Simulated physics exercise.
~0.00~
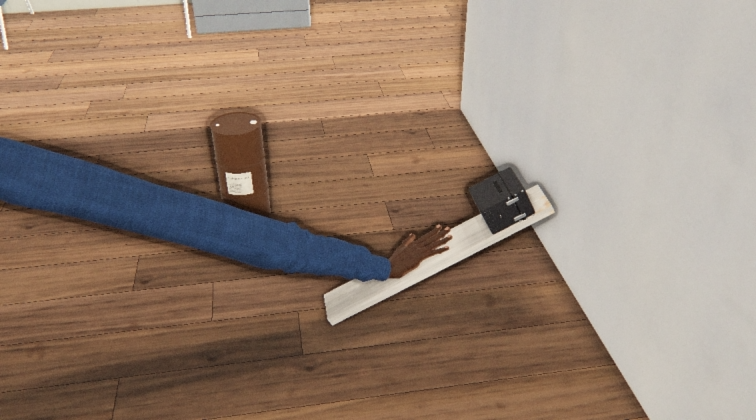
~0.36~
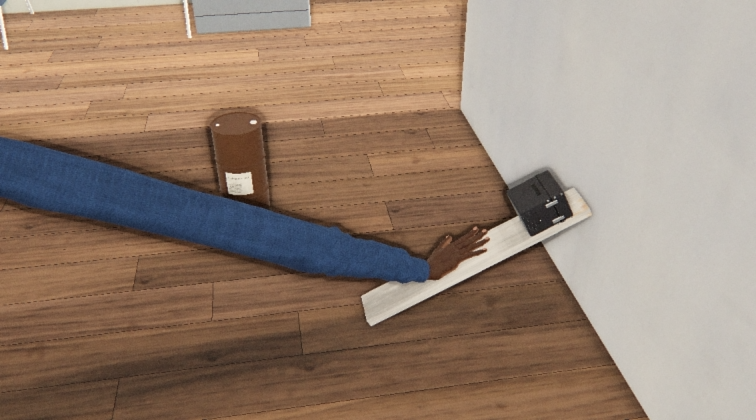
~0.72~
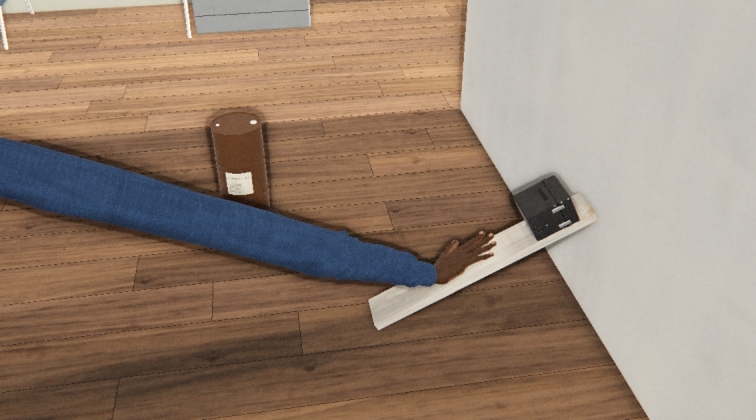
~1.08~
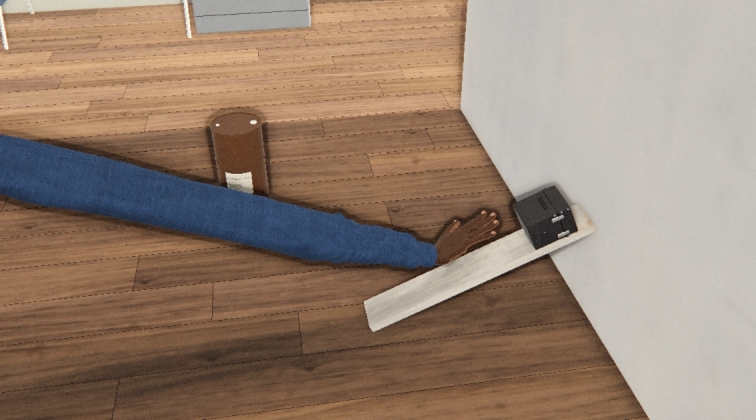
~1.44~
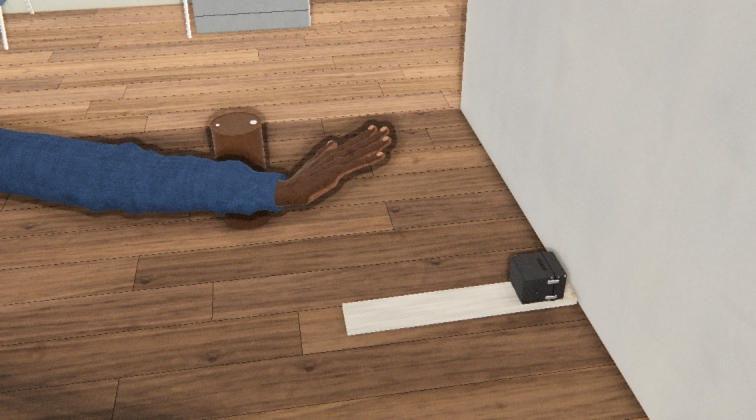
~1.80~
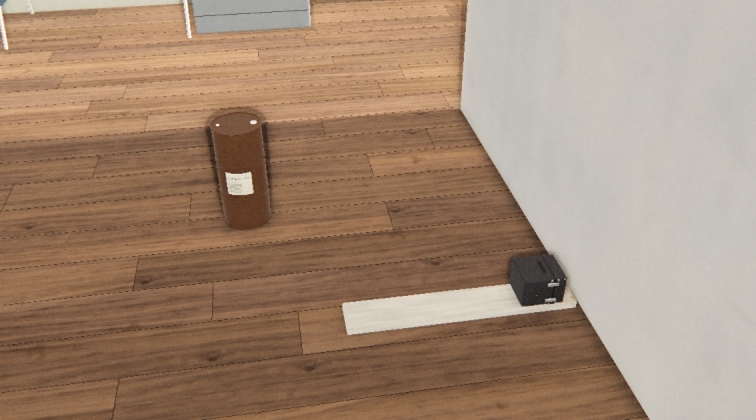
A white plank with a small black box near its upper end is pushed rightward by a hand in a blue sleeve, slanting toward a pale wall on a wooden floor. A brown canister stands nearby. The hand presses the plank up to the wall, makes a slight further adjustment, then lets go and draws back. Left alone, the plank gives way and its wall end drops, carrying the box down with it. The arm withdraws from view, leaving the plank lying nearly level with the box still at its right end, while the canister stands where it was.
